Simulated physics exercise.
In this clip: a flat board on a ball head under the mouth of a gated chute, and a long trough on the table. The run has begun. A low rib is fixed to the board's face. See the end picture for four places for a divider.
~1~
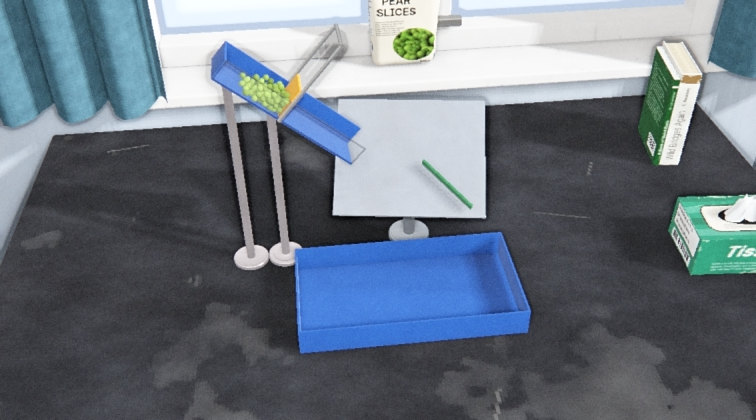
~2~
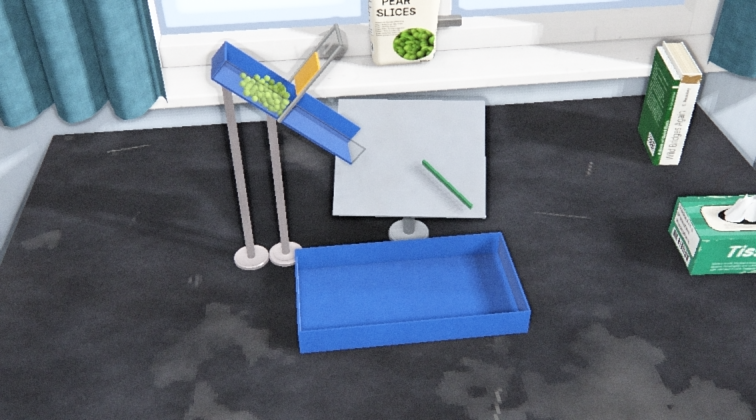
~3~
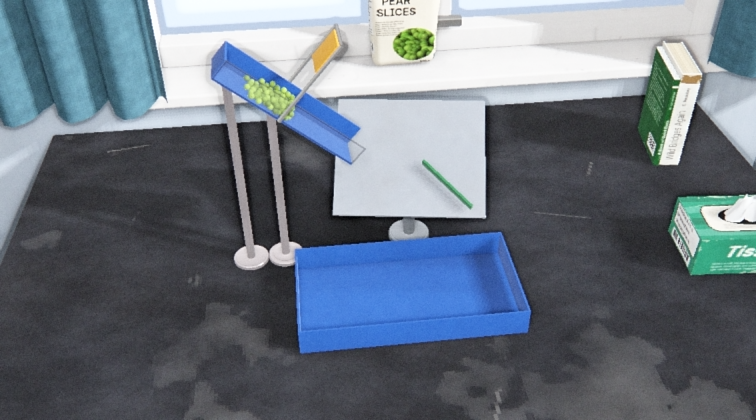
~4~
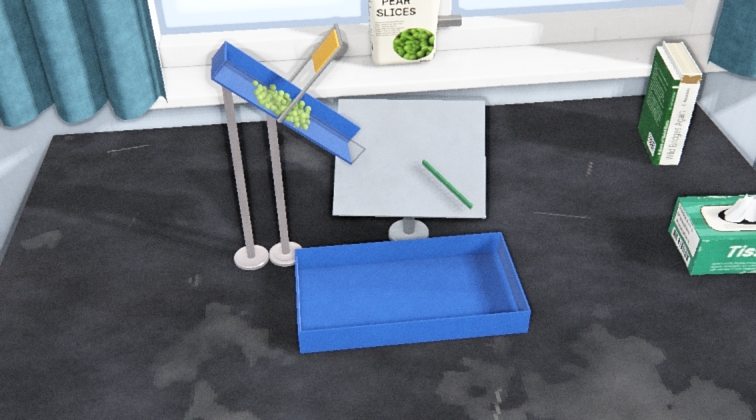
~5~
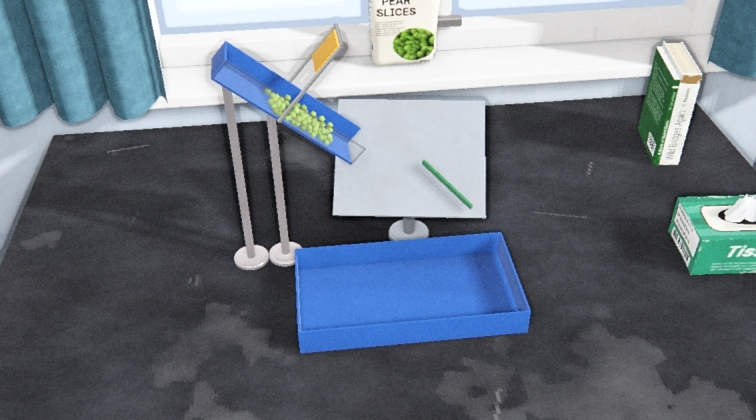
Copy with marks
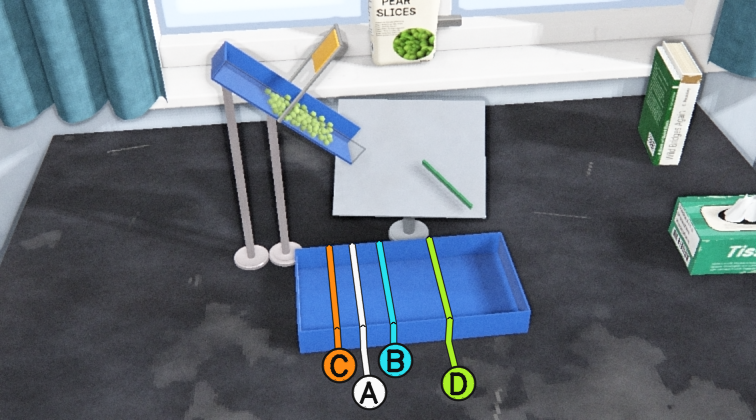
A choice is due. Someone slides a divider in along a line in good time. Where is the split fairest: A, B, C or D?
The best line is D.
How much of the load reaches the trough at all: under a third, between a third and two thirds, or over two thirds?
It is over two thirds.
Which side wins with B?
The right side.
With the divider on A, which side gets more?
The right side.
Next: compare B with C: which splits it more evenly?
Here it is line B.
On the marked copy, line A crosses the front rim at (362, 326); line B crosses the front rim at (393, 324); line C crosses the front rim at (337, 329); line D crosses the front rim at (449, 319).
If A is chosen, of what is caught, just a few on the left of the divider, almost all on the right.
If B is chosen, of what is caught, about a tenth on the left of the divider, the larger part on the right.
If C is chosen, of what is caught, not one piece on the left of the divider, every piece on the right.
If D is chosen, of what is caught, roughly half on the left of the divider, roughly half on the right.
